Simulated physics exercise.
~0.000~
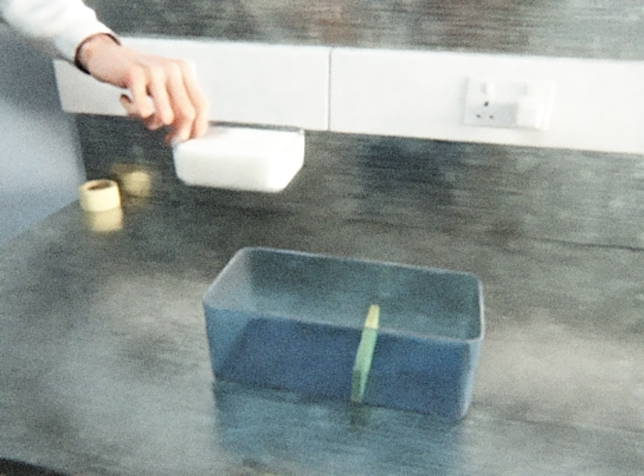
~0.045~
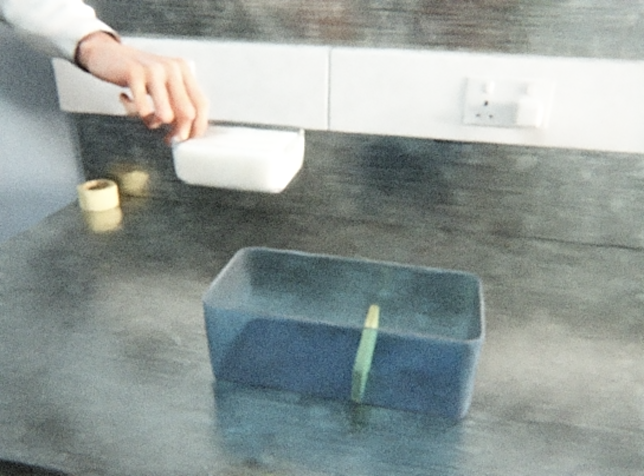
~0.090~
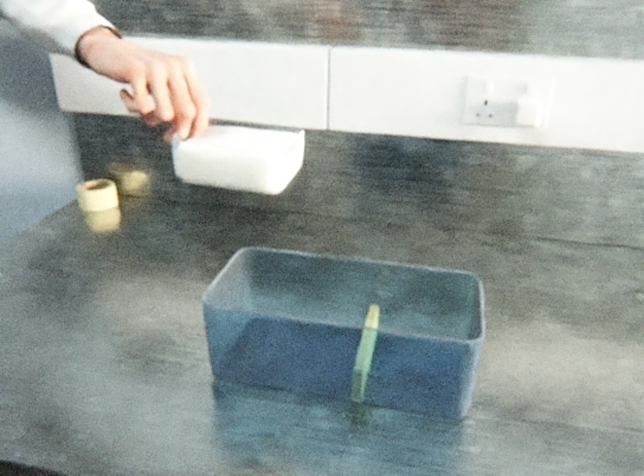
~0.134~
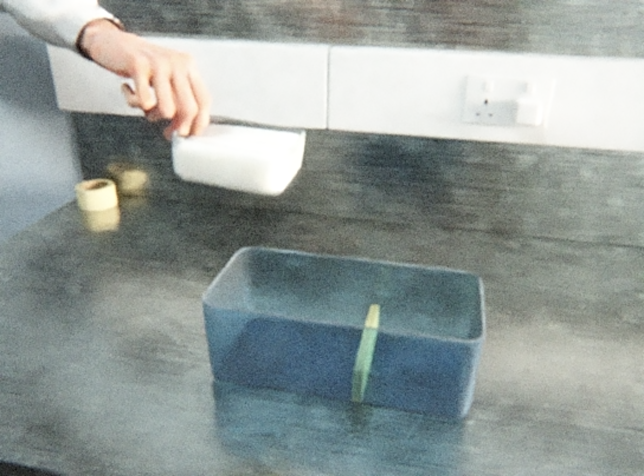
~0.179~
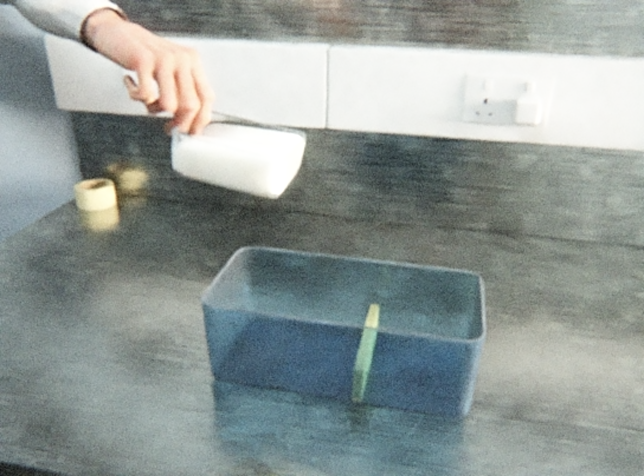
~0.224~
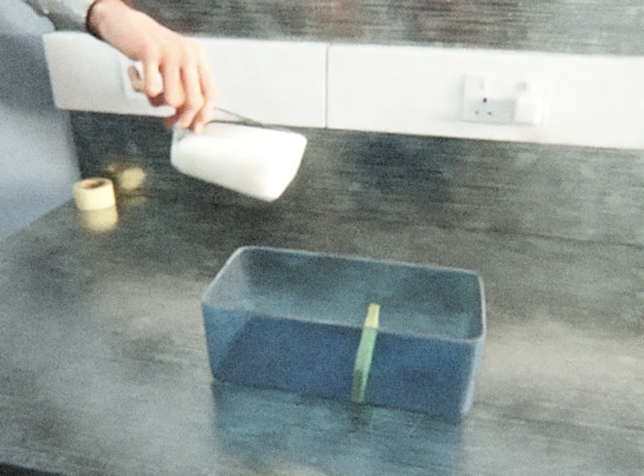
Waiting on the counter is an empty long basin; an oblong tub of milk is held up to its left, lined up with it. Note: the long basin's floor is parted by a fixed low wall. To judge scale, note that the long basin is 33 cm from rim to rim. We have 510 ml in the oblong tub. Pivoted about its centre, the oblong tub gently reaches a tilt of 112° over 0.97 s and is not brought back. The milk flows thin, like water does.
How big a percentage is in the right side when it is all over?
Roughly 11 per cent is in the right side.
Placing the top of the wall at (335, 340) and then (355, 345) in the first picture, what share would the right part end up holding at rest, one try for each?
I'd put it at about 70 per cent for the first and about 50 per cent for the second.
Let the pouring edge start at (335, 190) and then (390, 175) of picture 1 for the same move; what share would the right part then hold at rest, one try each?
Try 1: 65 %; try 2: 85 %.
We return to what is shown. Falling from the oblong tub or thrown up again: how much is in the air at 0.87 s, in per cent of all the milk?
Roughly 6 %.
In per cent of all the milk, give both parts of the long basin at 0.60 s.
About 28 % left, 2 % right.
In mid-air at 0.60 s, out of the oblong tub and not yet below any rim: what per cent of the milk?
Around 52 in a hundred.
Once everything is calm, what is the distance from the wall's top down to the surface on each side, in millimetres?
Left roughly 32 mm; right roughly 44 mm.
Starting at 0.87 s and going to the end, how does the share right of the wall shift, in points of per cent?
It rises by about 1.
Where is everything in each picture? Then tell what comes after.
It leans 0°; its right rim is at (294, 140); the milk meets the walls at (193, 136) and (294, 144); the long basin's rim runs from (223, 274) to (481, 307); the wall's top is at (367, 336), in the first picture.
It leans 1°; its right rim is at (294, 141); the milk meets the walls at (192, 136) and (294, 144), in the second picture.
It leans 2°; its right rim is at (294, 142); the milk meets the walls at (192, 135) and (294, 144), in the third picture.
It leans 5°; its right rim is at (295, 144); the milk meets the walls at (192, 134) and (295, 145), in the fourth picture.
It leans 9°; its right rim is at (296, 148); the milk meets the walls at (193, 133) and (296, 145), in the fifth picture.
It leans 14°; its right rim is at (296, 152); the milk meets the walls at (192, 132) and (297, 145), in the sixth picture.
After 0.60 s the tilt is 76° and 20 per cent is still to pour, 27 is left of the wall and 2 right of it.
After 0.87 s the tilt is 109° and 2 per cent is still to pour, 82 is left of the wall and 9 right of it.
After 1.16 s the tilt is 112° and 0 per cent is still to pour, 87 is left of the wall and 10 right of it.
After 1.47 s the tilt is 112° and 0 per cent is still to pour, 87 is left of the wall and 11 right of it.
In the end 87 per cent lies left of the wall, 11 right of it and 2 outside.
